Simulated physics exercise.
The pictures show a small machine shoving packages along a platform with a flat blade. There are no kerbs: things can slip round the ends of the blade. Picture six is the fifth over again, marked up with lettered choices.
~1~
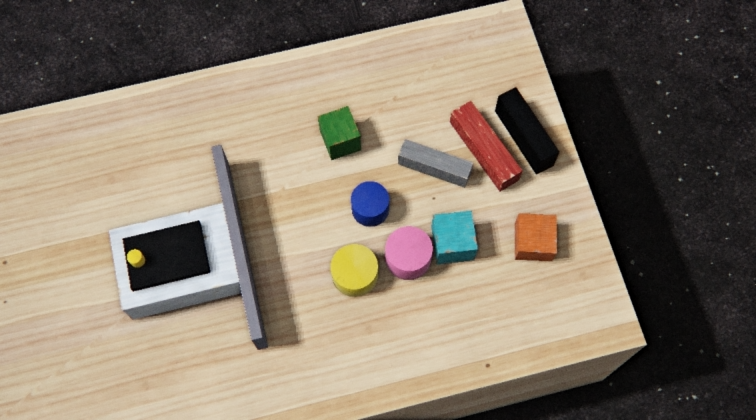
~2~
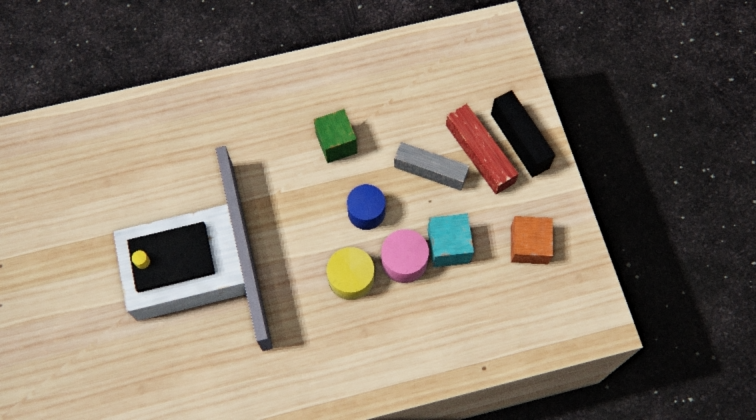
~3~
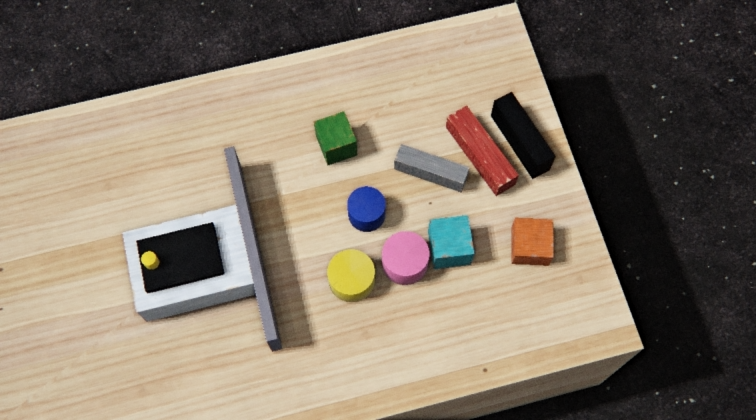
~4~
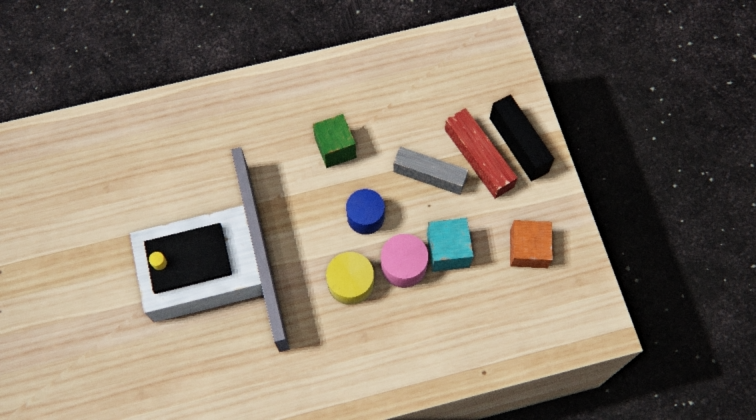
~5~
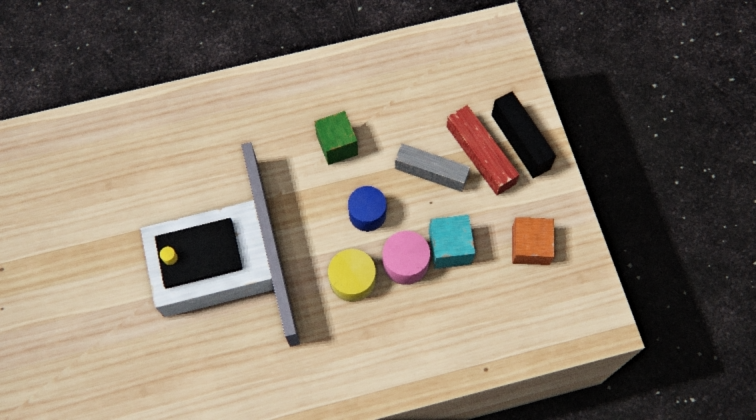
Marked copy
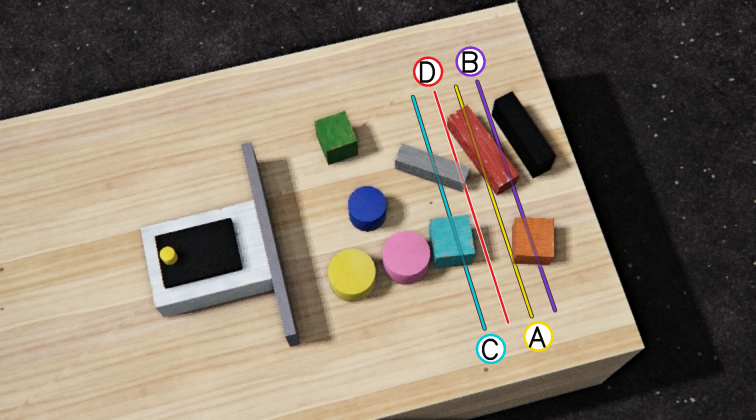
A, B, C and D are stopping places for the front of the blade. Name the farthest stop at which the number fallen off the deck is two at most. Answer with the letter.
The farthest such stop is B.
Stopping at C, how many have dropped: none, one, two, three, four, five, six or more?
In all, none.
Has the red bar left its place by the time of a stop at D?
By then, yes.
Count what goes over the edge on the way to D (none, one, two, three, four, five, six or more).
In all, none.
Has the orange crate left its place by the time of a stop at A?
By then, yes.
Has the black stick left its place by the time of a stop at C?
By then, no.
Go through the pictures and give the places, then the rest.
In the first picture, turquoise crate (454, 238); yellow canister (355, 271); green crate (339, 133).
In the second picture, robot (177, 255); grey bar (431, 167).
In the third picture, robot (186, 256); orange crate (532, 242).
In the fourth picture, robot (194, 256); red bar (480, 153).
In the fifth picture, robot (204, 251); turquoise crate (451, 242); yellow canister (353, 276); green crate (336, 138).
On the copy, A at (492, 196); B at (514, 190); C at (447, 207); D at (470, 202).
On B. First, robot (296, 228); turquoise crate (482, 231); green crate (357, 134).
Then, robot (386, 206); orange crate (568, 243); turquoise crate (543, 192).
Finally, robot (455, 189); turquoise crate over the edge; black stick over the edge; two fallen.
By contrast, A is within the limit but short; C is within the limit but short; D is within the limit but short.
